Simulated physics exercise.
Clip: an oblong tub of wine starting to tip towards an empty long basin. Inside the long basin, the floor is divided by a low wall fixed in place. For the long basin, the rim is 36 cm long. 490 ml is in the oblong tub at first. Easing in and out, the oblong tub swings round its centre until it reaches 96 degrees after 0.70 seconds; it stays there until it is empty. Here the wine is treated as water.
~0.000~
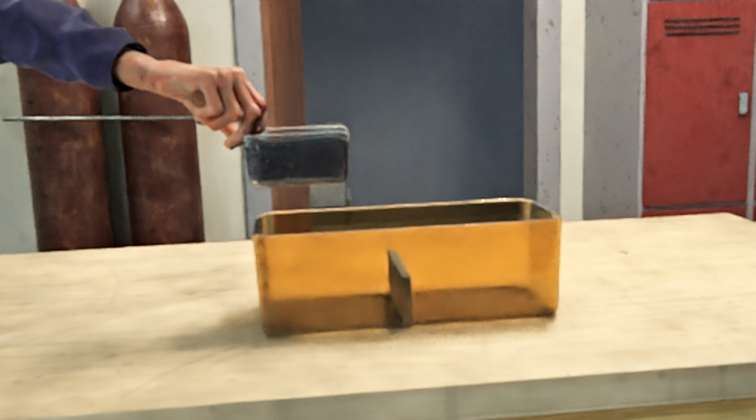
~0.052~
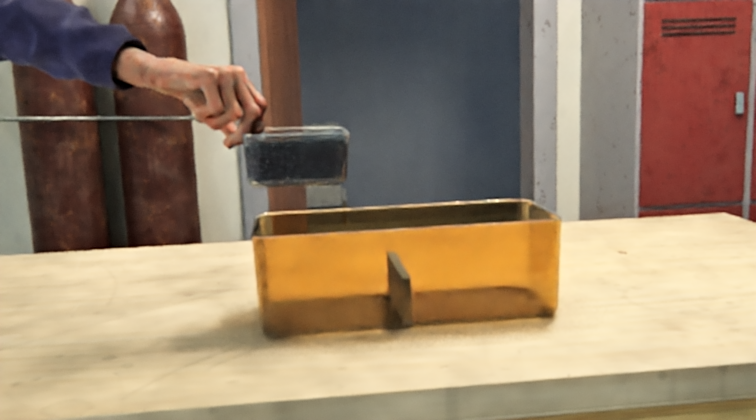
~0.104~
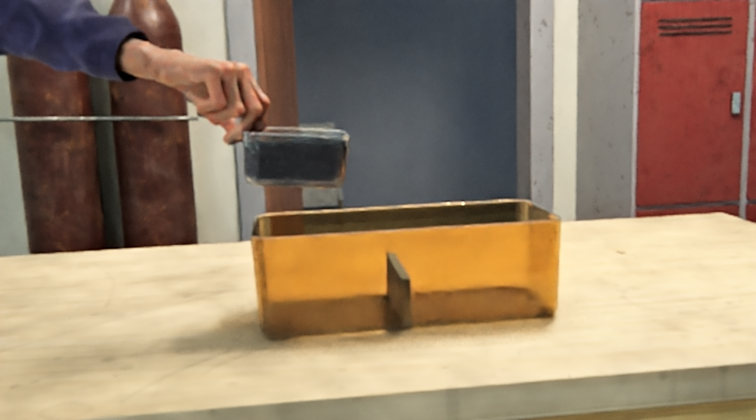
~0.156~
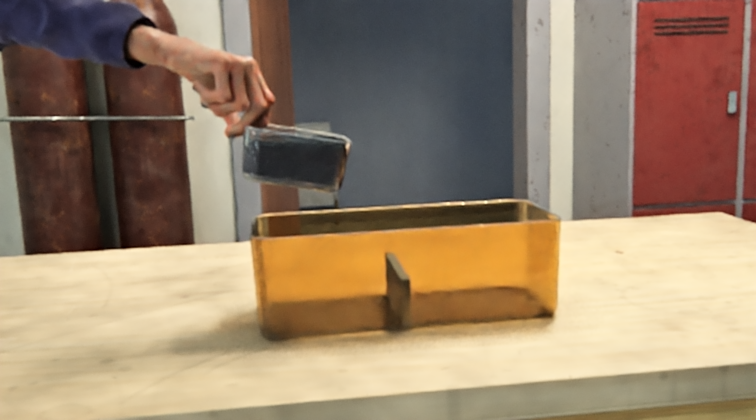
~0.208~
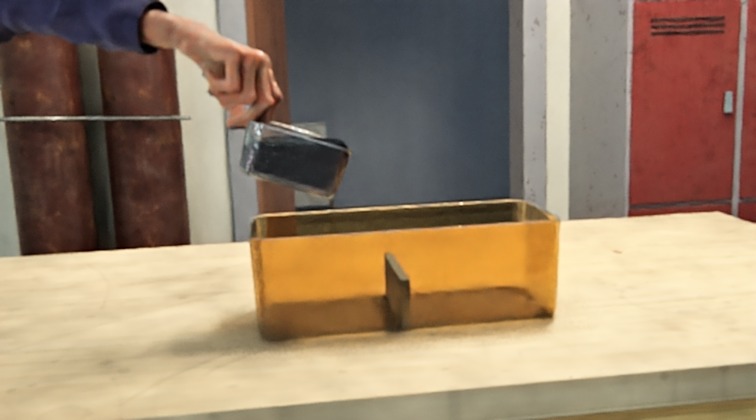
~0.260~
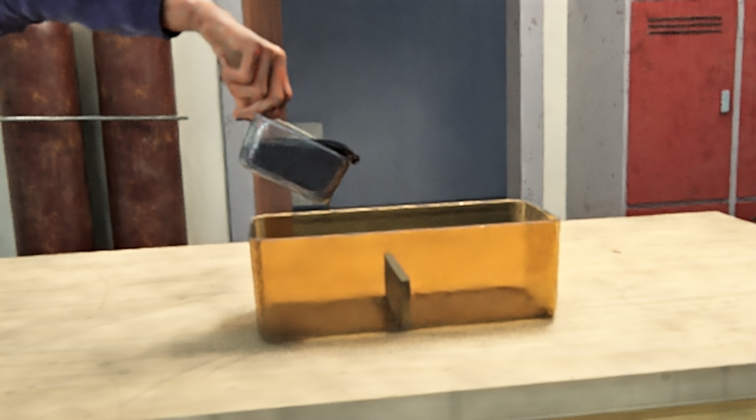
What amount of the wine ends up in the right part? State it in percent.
36 %.
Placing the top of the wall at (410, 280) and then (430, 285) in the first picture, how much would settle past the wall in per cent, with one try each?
20 per cent first, 10 per cent second.
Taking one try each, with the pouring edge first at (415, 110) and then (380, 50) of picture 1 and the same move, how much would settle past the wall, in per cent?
Result: 95 per cent, then 90 per cent.
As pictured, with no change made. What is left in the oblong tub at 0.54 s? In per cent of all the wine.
Still held: Roughly 22 % of the total.
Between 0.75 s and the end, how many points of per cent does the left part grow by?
Some 6 per cent.
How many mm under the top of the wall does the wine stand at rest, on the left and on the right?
Left: Roughly 44 mm; right: Roughly 50 mm.
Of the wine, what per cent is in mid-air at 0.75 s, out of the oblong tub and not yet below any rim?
Something like 2 per cent is in the air then.
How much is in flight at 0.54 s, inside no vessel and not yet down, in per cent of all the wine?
Around 26 in a hundred.
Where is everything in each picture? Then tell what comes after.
In the first frame, tilt 0°; pouring edge (346, 130); surface from (248, 141) to (345, 136); the long basin's rim runs from (256, 226) to (546, 210); the wall's top is at (399, 264).
In the second frame, tilt 1°; pouring edge (346, 132); surface from (248, 141) to (343, 137).
In the third frame, tilt 5°; pouring edge (347, 136); surface from (247, 141) to (344, 139).
In the fourth frame, tilt 11°; pouring edge (348, 142); surface from (247, 140) to (345, 141).
In the fifth frame, tilt 19°; pouring edge (348, 150); surface from (247, 142) to (347, 146); 2 per cent is over the edge.
In the sixth frame, tilt 29°; pouring edge (348, 159); surface from (245, 142) to (342, 151); 7 per cent is over the edge.
By 0.54 s the tilt is 84° and 21 per cent is still to pour, 28 is left of the wall and 26 right of it.
By 0.75 s the tilt is 96° and 6 per cent is still to pour, 58 is left of the wall and 35 right of it.
By 0.96 s the tilt is 96° and 1 per cent is still to pour, 62 is left of the wall and 35 right of it.
By 1.20 s the tilt is 96° and 0 per cent is still to pour, 64 is left of the wall and 35 right of it.
At rest 64 per cent lies left of the wall, 36 right of it and 1 outside.
